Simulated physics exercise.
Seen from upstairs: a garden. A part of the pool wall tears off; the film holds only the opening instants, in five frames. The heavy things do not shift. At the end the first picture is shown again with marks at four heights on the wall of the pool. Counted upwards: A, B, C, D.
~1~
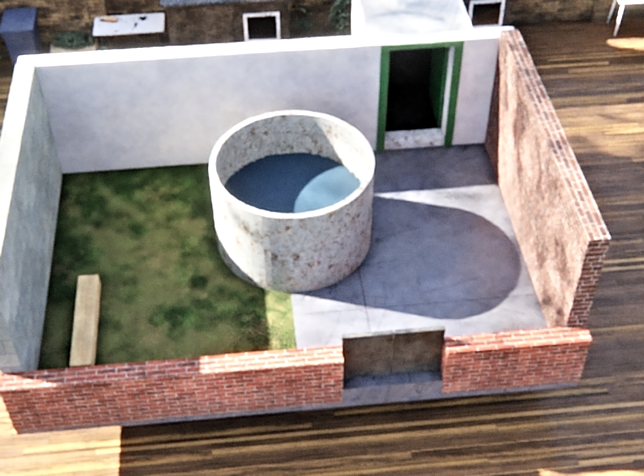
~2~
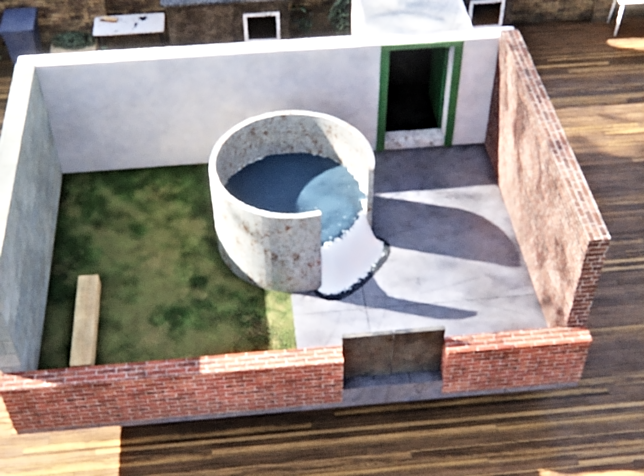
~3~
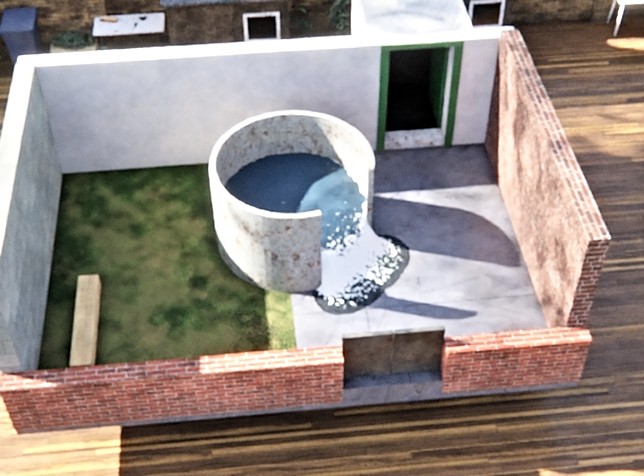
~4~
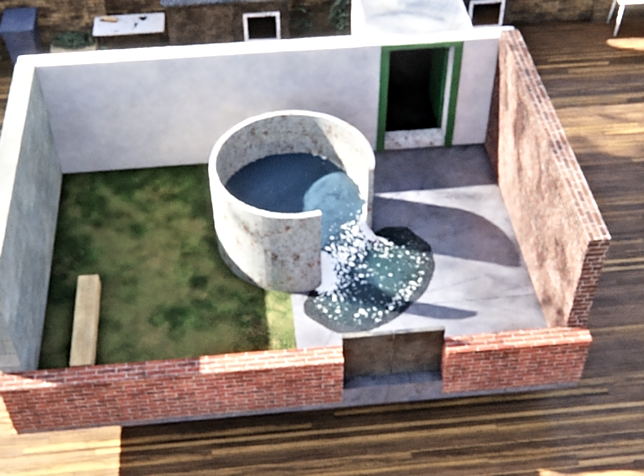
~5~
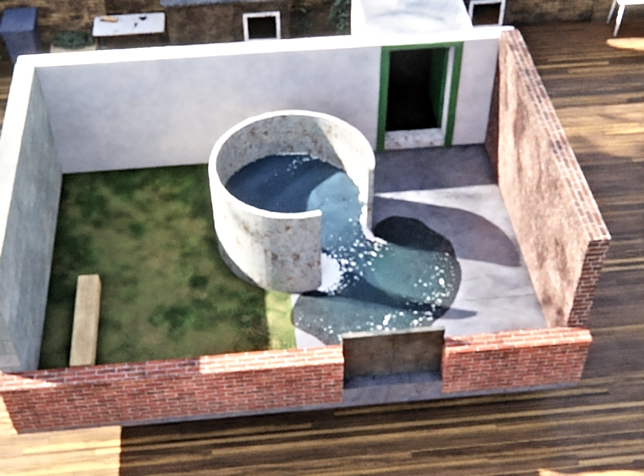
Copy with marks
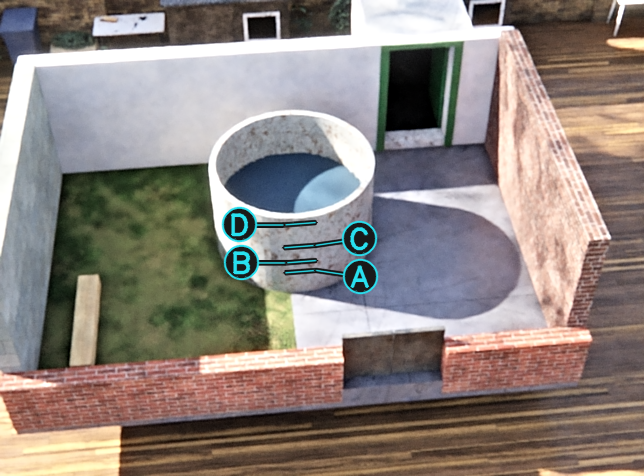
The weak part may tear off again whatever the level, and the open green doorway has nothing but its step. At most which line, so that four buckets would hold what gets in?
B is the one.
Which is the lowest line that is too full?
It is C.
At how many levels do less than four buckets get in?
Two of them.
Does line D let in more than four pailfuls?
Yes, it does.
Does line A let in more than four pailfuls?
No.
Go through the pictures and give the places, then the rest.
Water in the pool at rest, its middle at (293, 200); foot of the green doorway at (414, 148); shut gate at (393, 338).
Water covers 2 % of the ground and shows as far out as (376, 240).
Water covers 4 % of the ground and shows as far out as (394, 241).
Water covers 8 % of the ground and shows as far out as (422, 245).
Water covers 13 % of the ground and shows as far out as (449, 298).
On the marked copy, A at (300, 271); B at (300, 261); C at (300, 246); D at (299, 223); from the bottom up A, B, C, D.
Choosing A, nothing gets over.
Choosing B, a bucket or two gets in.
Choosing C, about 10 bucketfuls get in.
Choosing D, dozens of bucketfuls pour in.
